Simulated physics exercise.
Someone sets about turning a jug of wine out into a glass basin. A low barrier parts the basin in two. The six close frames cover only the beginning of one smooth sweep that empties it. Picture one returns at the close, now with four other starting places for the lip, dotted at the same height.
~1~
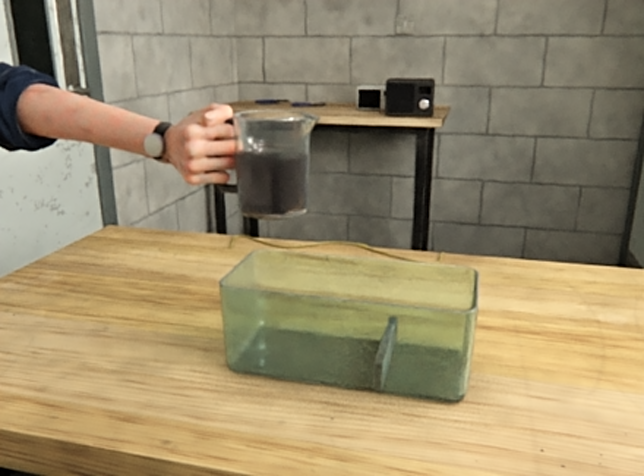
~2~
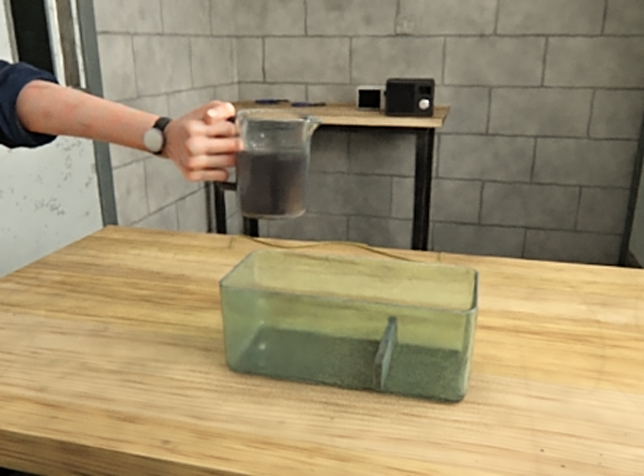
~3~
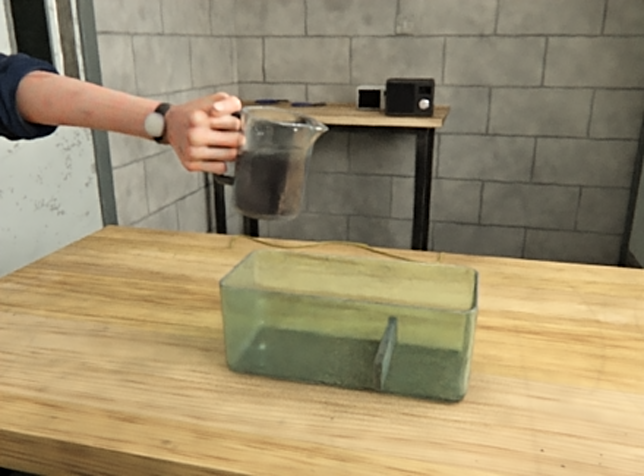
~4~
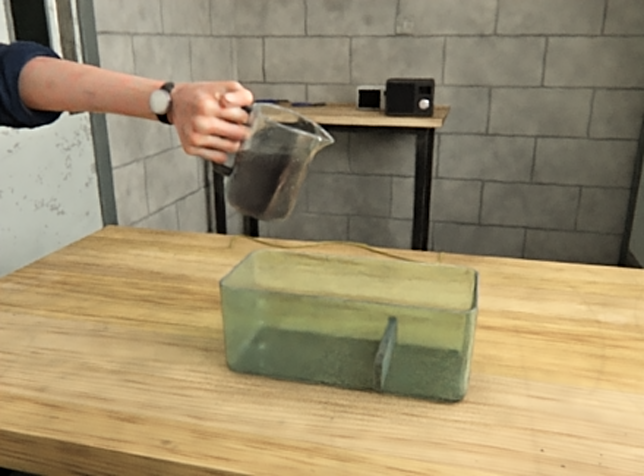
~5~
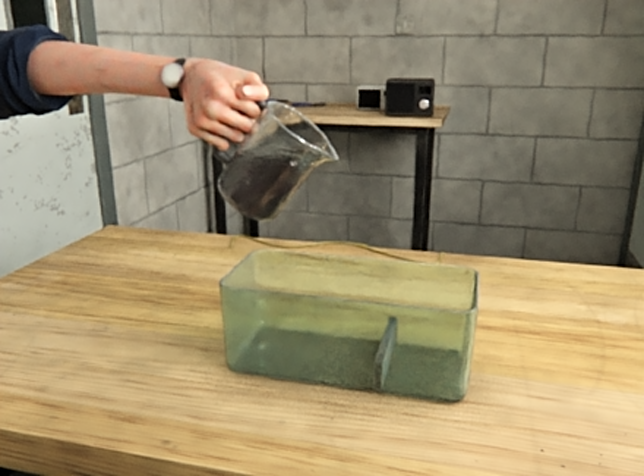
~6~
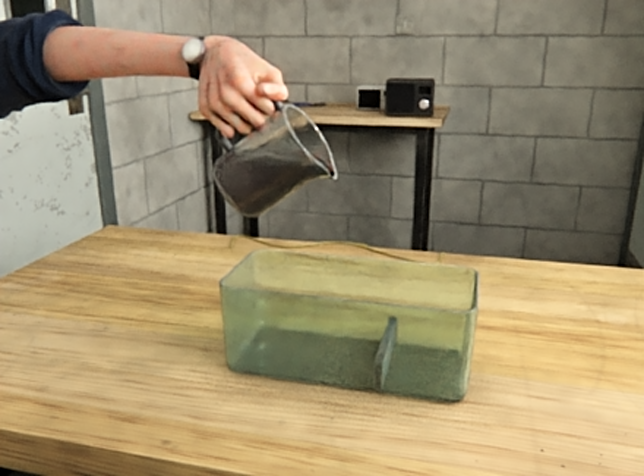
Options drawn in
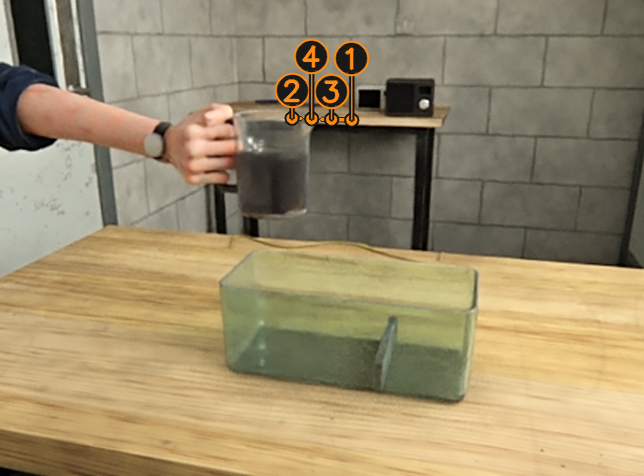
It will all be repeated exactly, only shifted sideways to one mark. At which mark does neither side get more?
Take 3.
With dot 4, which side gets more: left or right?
More ends on the left.
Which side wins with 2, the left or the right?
The left one.
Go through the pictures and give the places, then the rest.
The first frame shows upright, lip at (318, 119); basin from (228, 366) to (467, 400); top of the wall at (387, 338); nothing has left yet.
The second frame shows tipped about 3°, lip at (320, 121); nothing has left yet.
The third frame shows tipped about 10°, lip at (326, 129); nothing has left yet.
The fourth frame shows tipped about 22°, lip at (332, 141); nothing has left yet.
The fifth frame shows tipped about 37°, lip at (336, 158); nothing has left yet.
The sixth frame shows tipped about 53°, lip at (335, 177); nothing has left yet.
On the marked copy, 1 at (351, 120); 2 at (292, 118); 3 at (331, 119); 4 at (311, 118).
For dot 1, about 10 % ends left of the wall and 89 % right of it.
For dot 2, about 90 % ends left of the wall and 7 % right of it; 3 % is lost outside.
For dot 3, about 51 % ends left of the wall and 48 % right of it.
For dot 4, about 90 % ends left of the wall and 6 % right of it; 4 % is lost outside.
